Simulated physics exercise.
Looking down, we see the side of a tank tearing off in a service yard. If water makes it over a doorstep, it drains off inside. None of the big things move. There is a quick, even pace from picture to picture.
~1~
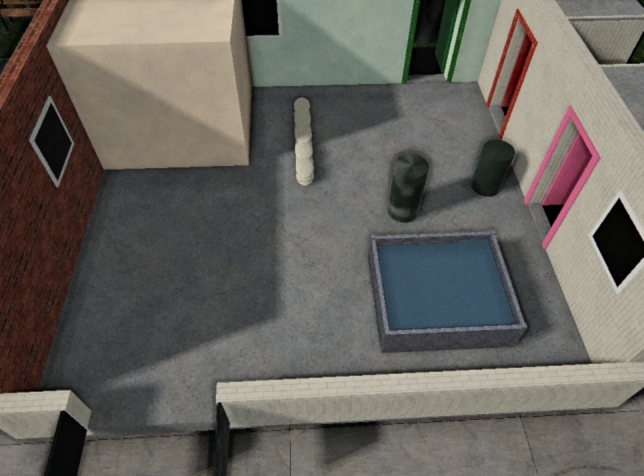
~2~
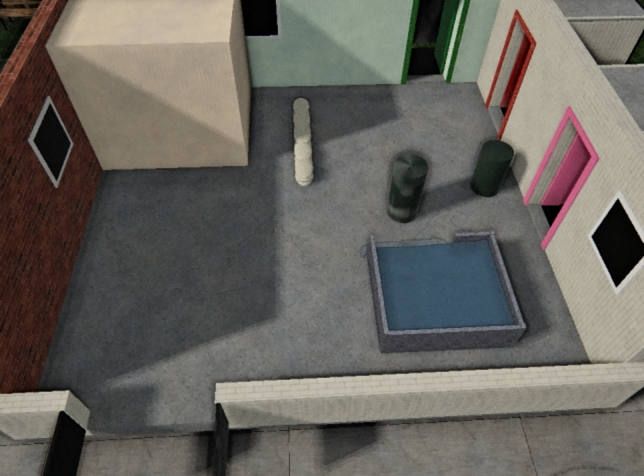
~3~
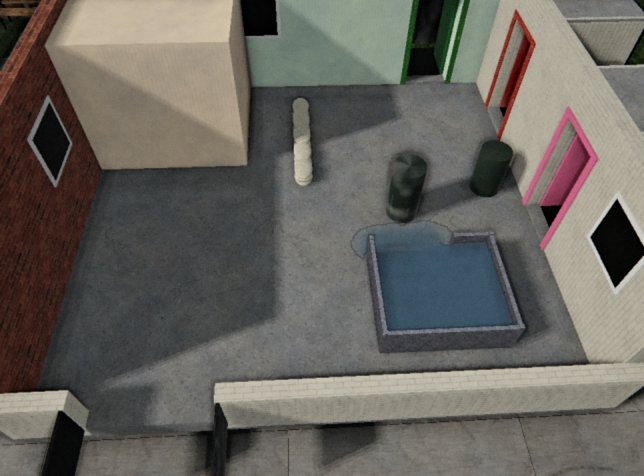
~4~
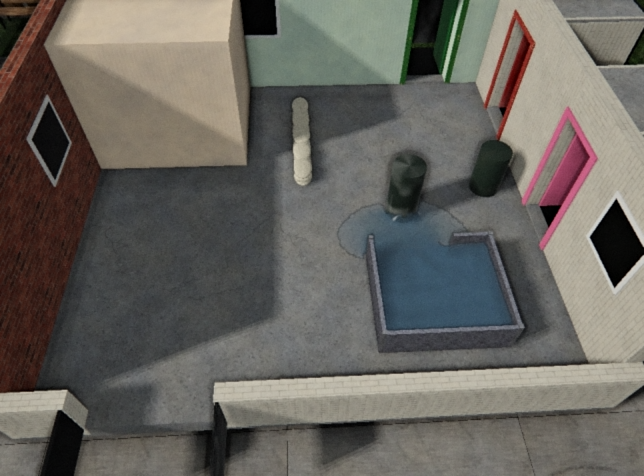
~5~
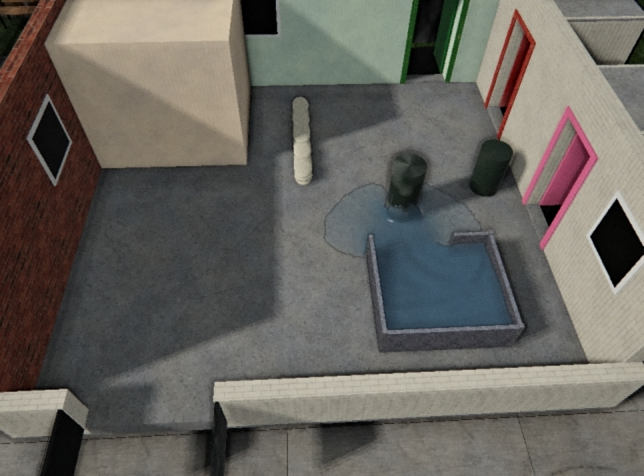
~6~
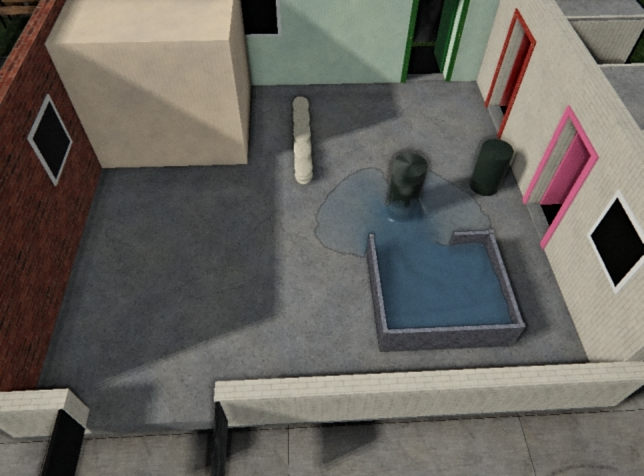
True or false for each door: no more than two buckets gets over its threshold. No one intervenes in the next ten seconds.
The red door - true; the pink door - false; the green door - false.
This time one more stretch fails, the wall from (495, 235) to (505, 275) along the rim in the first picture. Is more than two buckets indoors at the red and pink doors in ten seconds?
Per door - red door: Does not exceed, pink door: Exceeds.
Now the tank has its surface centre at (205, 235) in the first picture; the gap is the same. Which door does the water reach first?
First: The green door.
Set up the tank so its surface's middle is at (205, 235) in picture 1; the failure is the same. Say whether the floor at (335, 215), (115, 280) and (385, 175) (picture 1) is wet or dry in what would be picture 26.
Soaked, soaked, spared.
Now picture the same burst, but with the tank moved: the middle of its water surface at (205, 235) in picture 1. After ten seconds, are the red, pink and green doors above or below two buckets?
In short, red door comes in lower; pink door comes in lower; and green door comes in lower.
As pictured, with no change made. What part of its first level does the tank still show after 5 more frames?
58 per cent or thereabouts.
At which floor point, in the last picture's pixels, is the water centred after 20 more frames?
The centre of mass sits at about (381, 201).
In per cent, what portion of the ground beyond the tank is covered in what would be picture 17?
Some 35 per cent.
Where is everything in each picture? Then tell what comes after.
The water tank at (443, 282) is whole and still, in the first frame.
The front is at (366, 249), out from the gap on the water tank's far side, in the second frame.
The front is at (357, 241), out from the gap on the water tank's far side, in the third frame.
Water pours out on the water tank's far side and has run to (429, 207), in the fourth frame.
Water pours out on the water tank's far side and has run to a hidden place, in the fifth frame.
The front is at (365, 172), out from the gap on the water tank's far side, in the sixth frame.
A moment on, water covers 20 % of the floor; the red door not reached, the pink door not reached, the green door not reached.
Next, water covers 35 % of the floor; the red door wet at the sill, nothing in, the pink door under two buckets in, the green door not reached.
Then, water covers 50 % of the floor; the red door wet at the sill, nothing in, the pink door over two buckets in, the green door under two buckets in.
Later, water covers 60 % of the floor; the red door wet at the sill, nothing in, the pink door over two buckets in, the green door over two buckets in.
In the end, water covers 80 % of the floor; the red door under two buckets in, the pink door over two buckets in, the green door over two buckets in.
